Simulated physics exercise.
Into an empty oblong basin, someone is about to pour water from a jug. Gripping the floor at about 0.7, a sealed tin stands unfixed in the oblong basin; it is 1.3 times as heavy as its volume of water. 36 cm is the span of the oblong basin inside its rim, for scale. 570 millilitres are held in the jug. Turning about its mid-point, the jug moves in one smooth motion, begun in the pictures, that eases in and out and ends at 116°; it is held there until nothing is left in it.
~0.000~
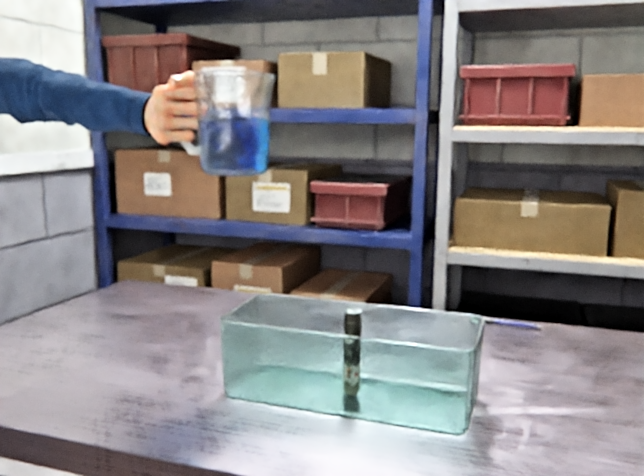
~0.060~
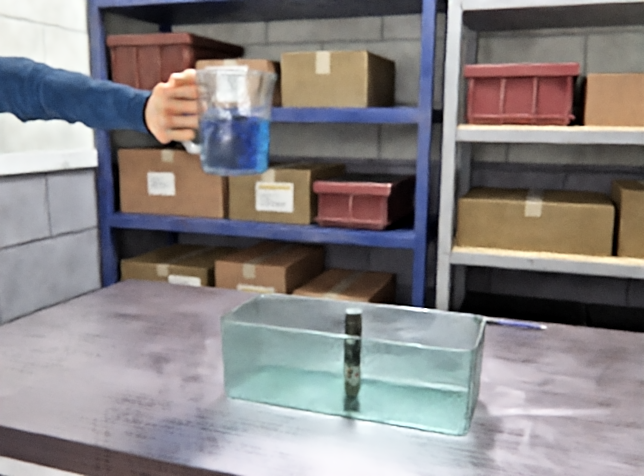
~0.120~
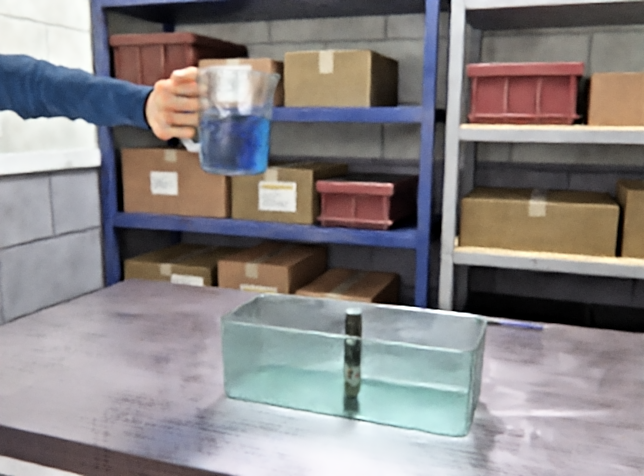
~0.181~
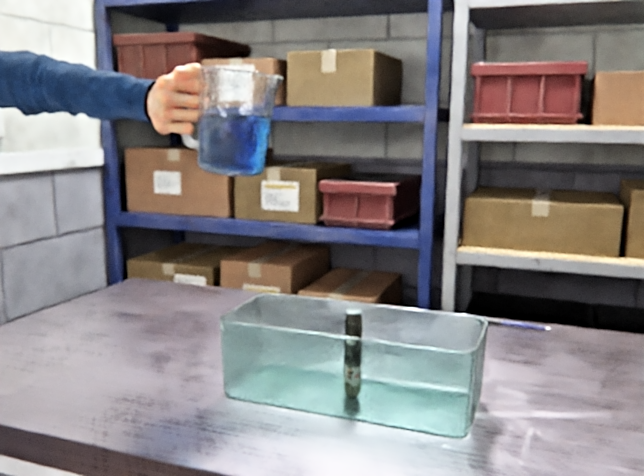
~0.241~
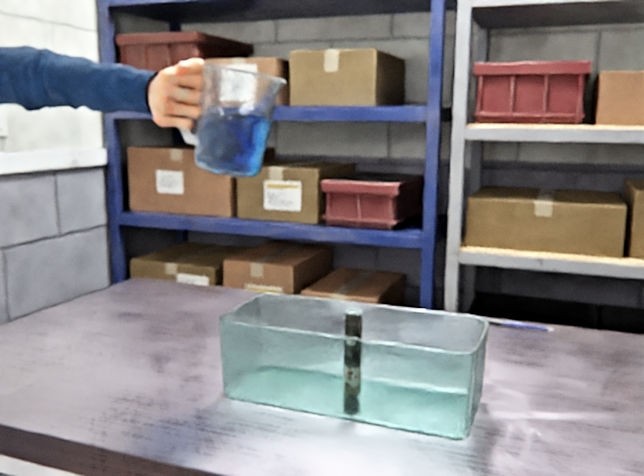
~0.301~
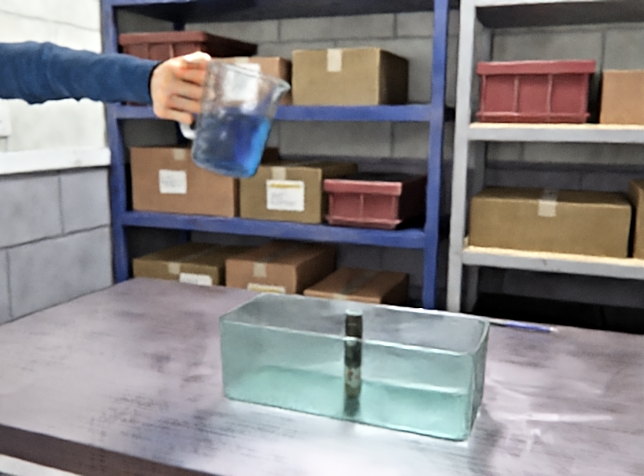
A hand holding a clear jug of blue liquid above a glass basin on a table, slowly tilting it to the right.
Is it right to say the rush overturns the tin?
Right.
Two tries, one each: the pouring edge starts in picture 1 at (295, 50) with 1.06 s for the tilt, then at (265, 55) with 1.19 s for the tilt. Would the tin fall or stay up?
The tin overturns the first time and overturns the second time.
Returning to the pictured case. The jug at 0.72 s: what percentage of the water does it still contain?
Still held: Roughly 94 % of the total.
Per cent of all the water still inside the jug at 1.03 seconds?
Roughly 24 per cent.
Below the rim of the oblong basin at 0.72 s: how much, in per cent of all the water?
I'd put it near 0 percent.
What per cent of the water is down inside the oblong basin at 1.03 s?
The fraction sits near 32 in a hundred.
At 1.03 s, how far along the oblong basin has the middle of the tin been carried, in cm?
Measured centre to centre, about 2 cm.
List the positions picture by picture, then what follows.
The first picture shows tilt 0°; pouring edge (277, 75); surface from (206, 117) to (267, 118); the oblong basin's rim runs from (240, 307) to (480, 334); the tin's top is at (353, 315).
The second picture shows tilt 1°; pouring edge (278, 74); surface from (207, 117) to (267, 117).
The third picture shows tilt 3°; pouring edge (280, 75); surface from (208, 116) to (267, 116).
The fourth picture shows tilt 6°; pouring edge (282, 78); surface from (208, 116) to (268, 116).
The fifth picture shows tilt 11°; pouring edge (285, 82); surface from (208, 115) to (269, 116).
The sixth picture shows tilt 17°; pouring edge (289, 87); surface from (208, 116) to (271, 116).
After 0.72 s the tilt is 76° and 93 per cent is still to pour; the tin stands where it began.
After 1.03 s the tilt is 110° and 25 per cent is still to pour; the tin leans 12°.
After 1.36 s the tilt is 116° and 0 per cent is still to pour; the tin lies on its side.
After 1.71 s the tilt is 116° and 0 per cent is still to pour; the tin lies on its side.
In the end the tin lies on its side.
